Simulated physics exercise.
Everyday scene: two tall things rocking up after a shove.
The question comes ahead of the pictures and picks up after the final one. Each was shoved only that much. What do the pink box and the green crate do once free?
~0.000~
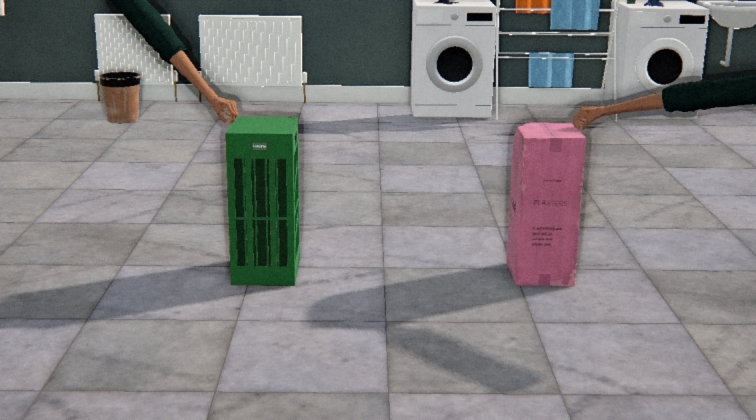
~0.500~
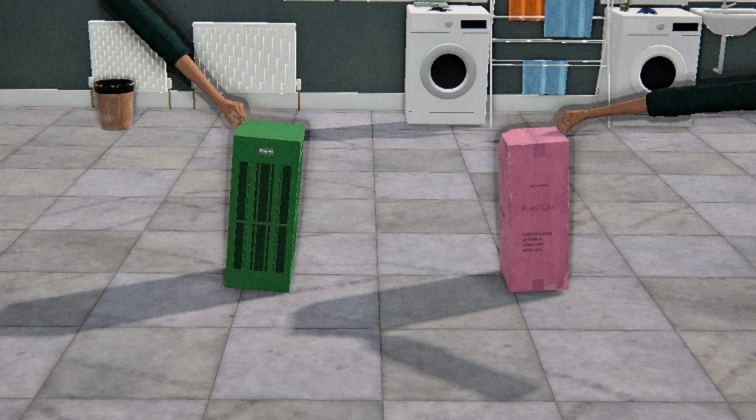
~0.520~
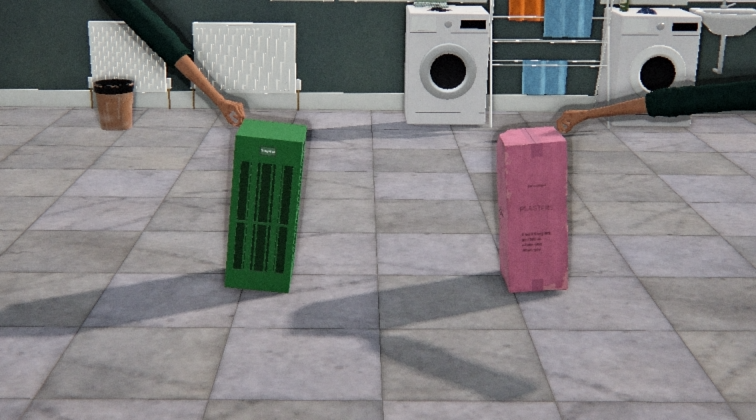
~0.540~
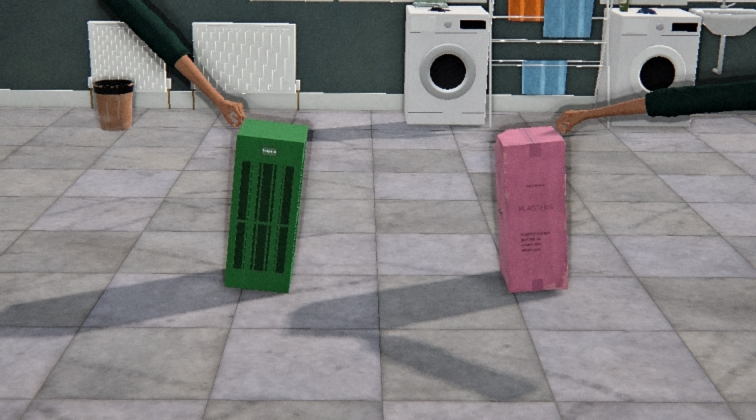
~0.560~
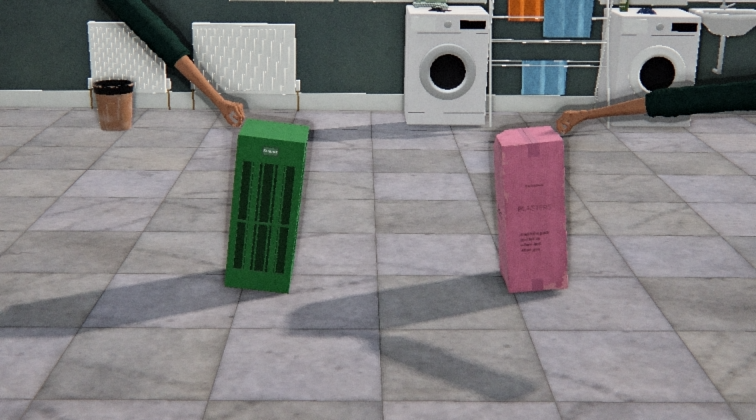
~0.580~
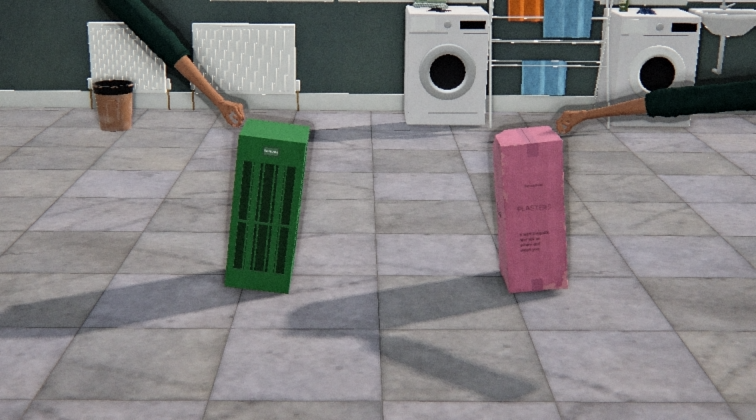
What happens is the pink box recovers while the green crate recovers.
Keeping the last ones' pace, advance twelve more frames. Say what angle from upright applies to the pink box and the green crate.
Roughly 0° and 0°.
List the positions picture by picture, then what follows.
The first picture shows pink box (544, 204) upright; green crate (265, 200) upright.
The second picture shows pink box (533, 209) 4° off upright; green crate (266, 205) 5° off upright.
The third picture shows pink box (532, 209) 5° off upright; green crate (266, 205) 6° off upright.
The fourth picture shows pink box (531, 209) 5° off upright; green crate (267, 205) 6° off upright.
The fifth picture shows pink box (530, 209) 6° off upright; green crate (267, 205) 7° off upright.
The sixth picture shows pink box (529, 209) 6° off upright; green crate (268, 205) 7° off upright.
After 0.82 s, pink box upright near (538, 211); green crate upright near (257, 208).
After 1.18 s, pink box upright near (535, 211); green crate upright near (260, 208).
In the end (3.5 s), the pink box rocks back upright, near (537, 211); the green crate rocks back upright, near (258, 208).
